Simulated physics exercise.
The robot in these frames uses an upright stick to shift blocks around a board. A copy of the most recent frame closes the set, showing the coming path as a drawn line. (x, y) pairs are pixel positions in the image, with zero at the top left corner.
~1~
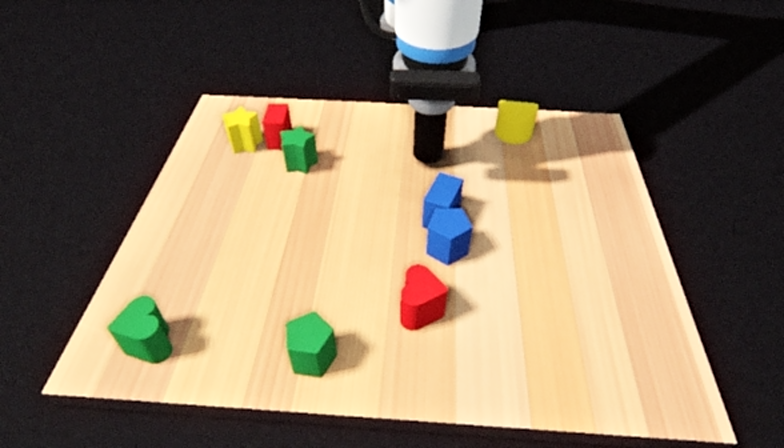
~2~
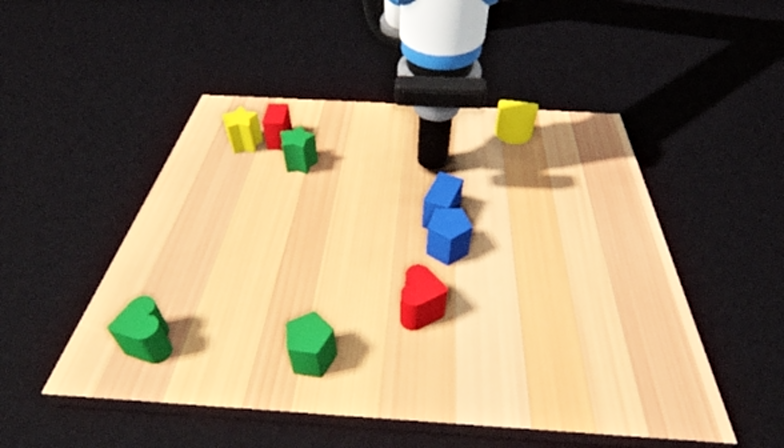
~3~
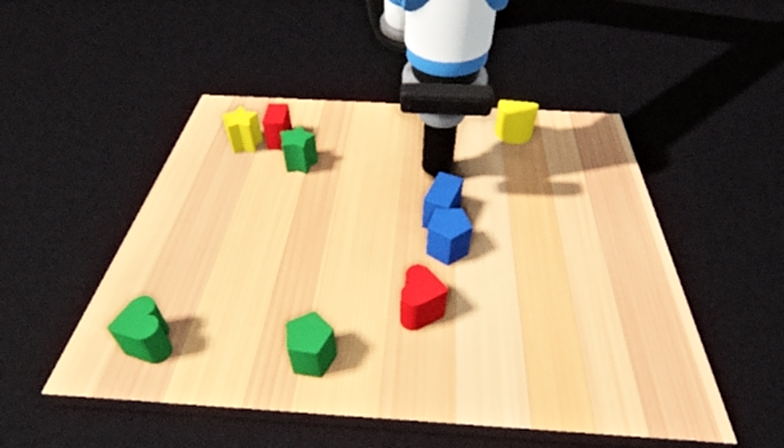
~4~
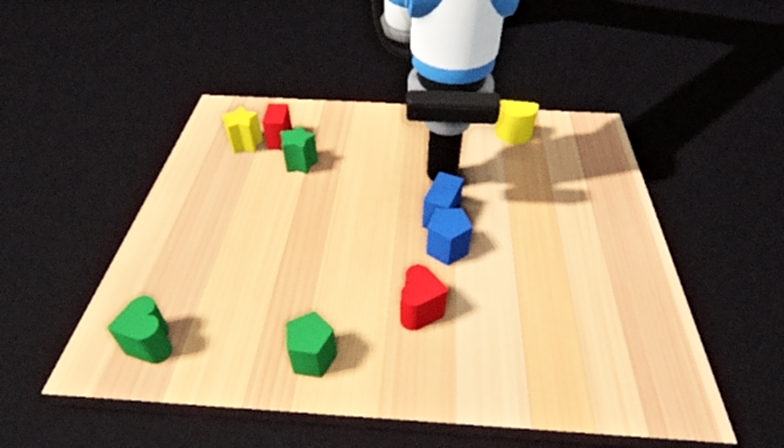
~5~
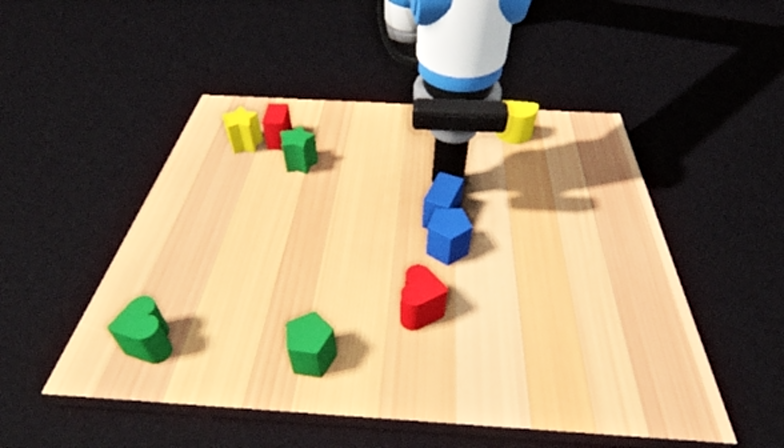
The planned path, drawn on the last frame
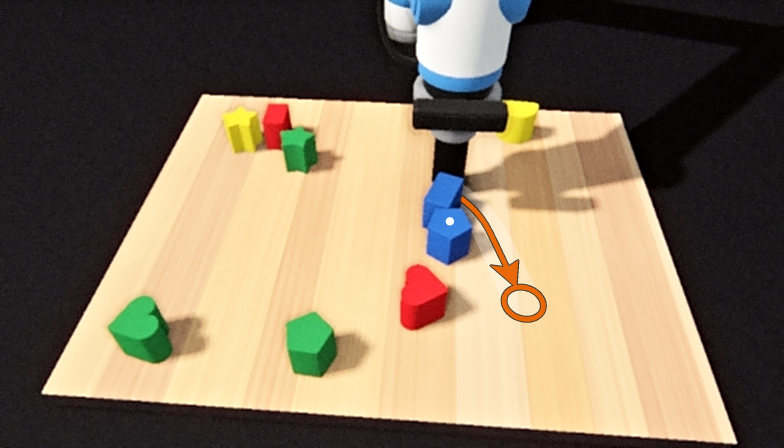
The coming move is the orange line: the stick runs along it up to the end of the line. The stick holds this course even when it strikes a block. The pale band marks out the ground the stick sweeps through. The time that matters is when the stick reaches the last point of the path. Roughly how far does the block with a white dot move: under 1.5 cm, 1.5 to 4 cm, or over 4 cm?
Its displacement is below 1.5 cm.
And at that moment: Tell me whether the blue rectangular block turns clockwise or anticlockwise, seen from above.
It makes a clockwise turn.
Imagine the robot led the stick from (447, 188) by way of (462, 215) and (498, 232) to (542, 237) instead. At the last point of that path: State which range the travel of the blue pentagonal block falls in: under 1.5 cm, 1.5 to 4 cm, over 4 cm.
Net shift: 1.5 to 4 cm.
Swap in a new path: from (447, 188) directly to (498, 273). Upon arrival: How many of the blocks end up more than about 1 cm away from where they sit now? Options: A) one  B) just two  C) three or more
Correct choice: B.
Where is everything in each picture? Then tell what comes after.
In the first picture, tip of the stick at (428, 154), middles of tops, red heart at (422, 285), blue rectangular block at (444, 189), blue pentagonal block at (450, 221).
In the second picture, stick at (433, 160), nothing pushed.
In the third picture, stick at (437, 166), nothing pushed.
In the fourth picture, stick at (442, 173), nothing pushed.
In the fifth picture, stick at (448, 181), red heart at (422, 285), blue rectangular block at (444, 189), blue pentagonal block at (450, 221).
The line goes from (447, 188) over (481, 218) and (502, 257) to (524, 303); the dot is on the blue pentagonal block.
The first path, step by step. One third of the way, stick at (483, 211); blue rectangular block at (446, 198), turned 35° clockwise; blue pentagonal block at (447, 227), turned 20° anticlockwise.
Two thirds of the way, stick at (504, 251); blue rectangular block at (446, 198), turned 35° clockwise; blue pentagonal block at (447, 227), turned 20° anticlockwise.
At the end, stick at (526, 296); red heart unmoved; blue rectangular block at (446, 198), turned 35° clockwise; blue pentagonal block at (447, 227), turned 20° anticlockwise.
